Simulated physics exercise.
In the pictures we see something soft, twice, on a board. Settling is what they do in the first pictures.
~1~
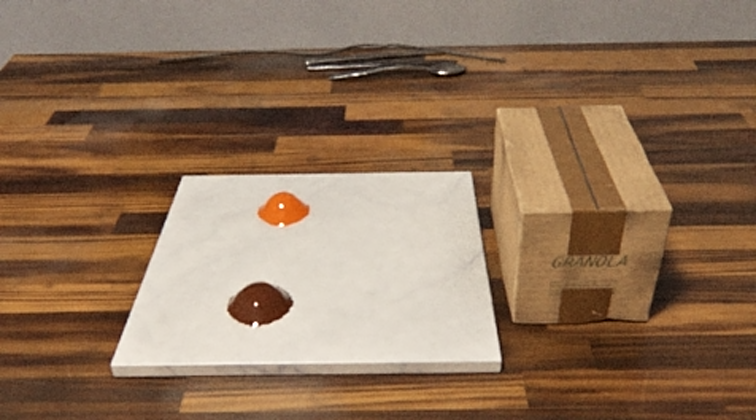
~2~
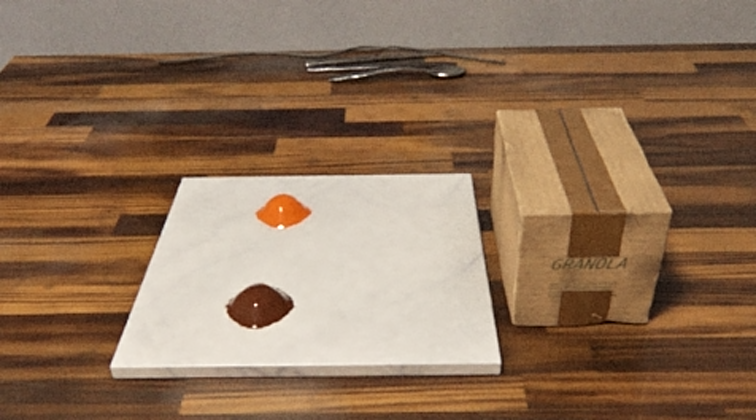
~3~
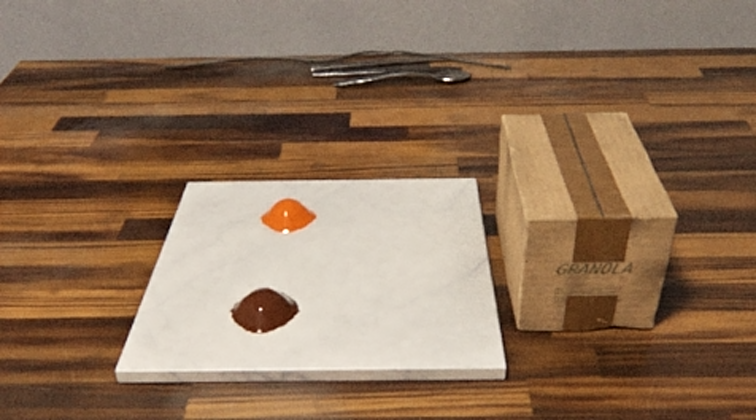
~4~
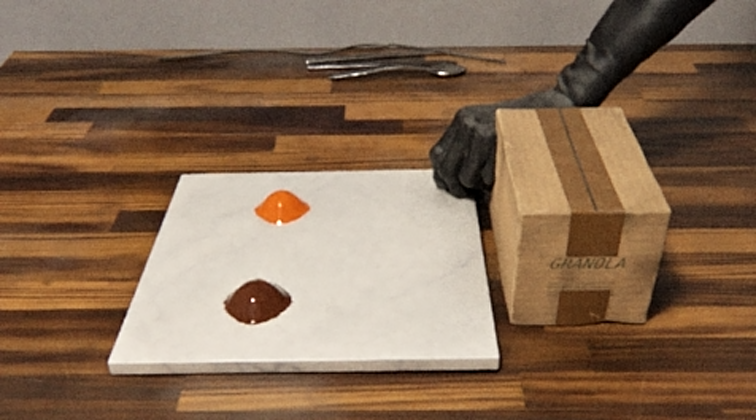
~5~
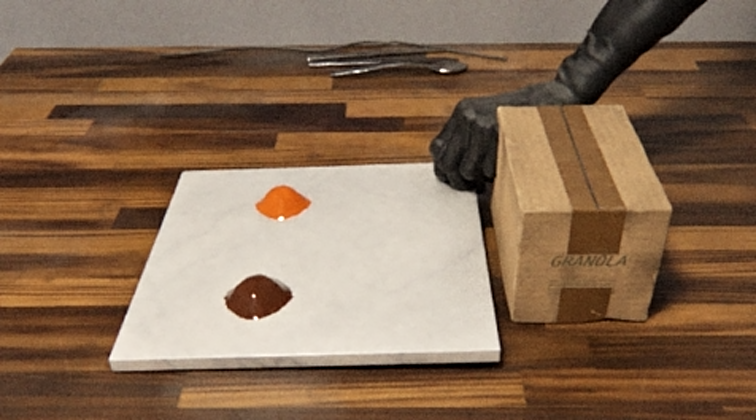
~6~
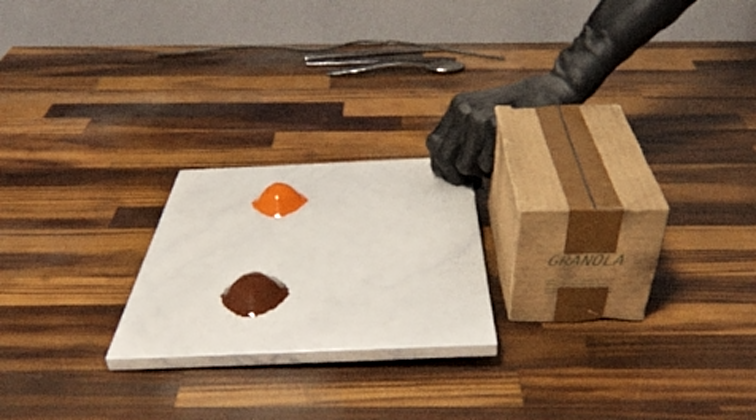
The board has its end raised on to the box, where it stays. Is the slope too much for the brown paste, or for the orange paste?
Okay, so the brown paste sits tight and the orange paste sits tight.
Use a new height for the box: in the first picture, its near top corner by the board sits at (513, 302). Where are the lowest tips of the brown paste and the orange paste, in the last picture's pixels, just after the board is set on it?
The first near (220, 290), the second near (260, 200).
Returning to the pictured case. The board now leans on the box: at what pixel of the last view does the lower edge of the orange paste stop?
When it stops it sits at about (240, 172).
Shortly, slope about 25°; the brown paste has not moved; the orange paste has not moved.
Then, the brown paste has not moved; the orange paste has not moved.
At the finish, slope about 25°; the brown paste has not moved; the orange paste has not moved.
